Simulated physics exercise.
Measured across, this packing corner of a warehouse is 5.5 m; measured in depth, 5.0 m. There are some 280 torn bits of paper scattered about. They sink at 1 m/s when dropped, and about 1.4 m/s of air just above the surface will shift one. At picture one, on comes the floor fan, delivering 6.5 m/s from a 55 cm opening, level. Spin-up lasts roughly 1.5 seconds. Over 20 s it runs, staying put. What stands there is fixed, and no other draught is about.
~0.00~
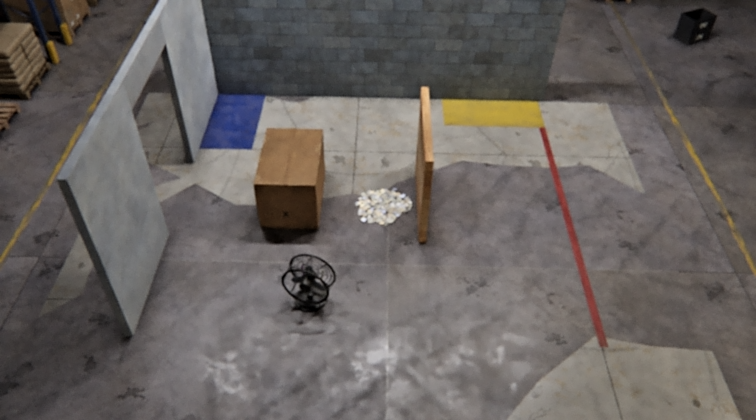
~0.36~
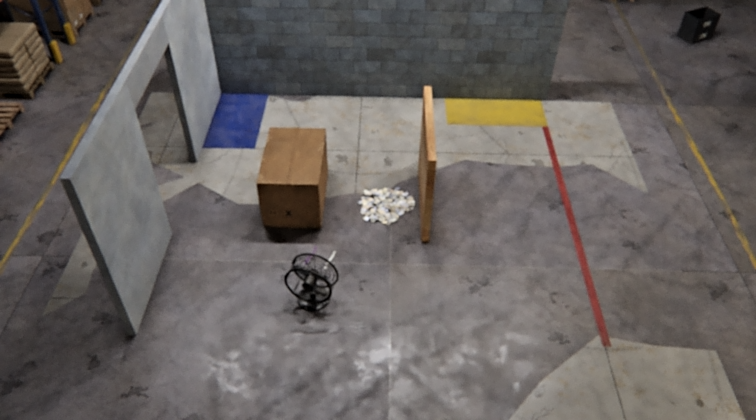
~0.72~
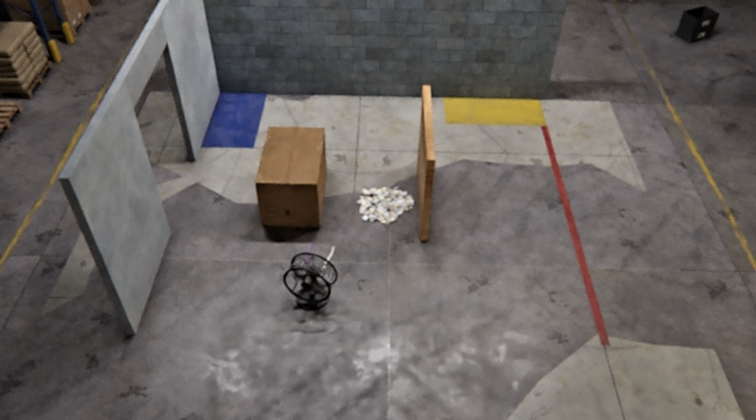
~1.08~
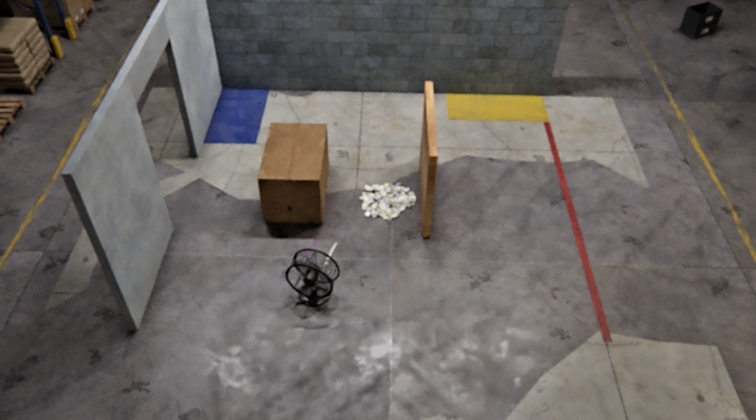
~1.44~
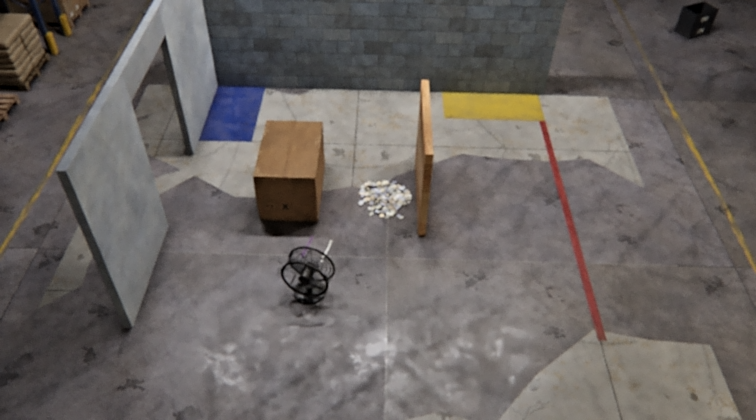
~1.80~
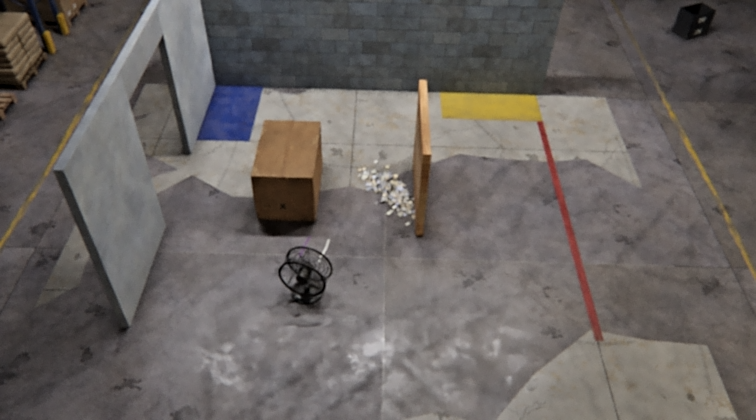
In a warehouse corner, a black floor fan stood facing a small heap of torn white paper between a large carton and an upright screen; the bits lay still, then began scattering across the floor.
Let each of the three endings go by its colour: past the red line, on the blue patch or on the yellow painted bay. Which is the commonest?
The colour with the most is red.
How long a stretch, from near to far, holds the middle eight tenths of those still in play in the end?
I'd put it at around 2.4 m.
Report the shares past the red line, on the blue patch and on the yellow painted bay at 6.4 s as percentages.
Roughly 30 % red, 1 % blue and 10 % yellow.
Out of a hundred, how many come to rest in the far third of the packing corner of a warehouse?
Something close to 20 % ends up there.
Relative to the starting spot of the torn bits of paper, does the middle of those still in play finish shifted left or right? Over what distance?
Rightward, some 0.4 m.
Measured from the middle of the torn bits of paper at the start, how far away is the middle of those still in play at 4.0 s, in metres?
Around 1.4 m away.
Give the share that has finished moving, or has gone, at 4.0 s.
25 %.
After 4.0 s the count stands so, 1 % are on the blue patch, 12 % past the red line and 23 % on the yellow painted bay; the middle of those still in play is near (410, 138).
After 6.4 s the count stands so, 1 % are on the blue patch, 33 % past the red line and 12 % on the yellow painted bay; the middle of those still in play is near (413, 168).
After 11.0 s the count stands so, 0 % are on the blue patch, 40 % past the red line and 9 % on the yellow painted bay; the middle of those still in play is near (413, 171).
After 20.0 s, at the end, 0 % are on the blue patch, 44 % past the red line and 9 % on the yellow painted bay; the middle of those still in play is near (412, 177).
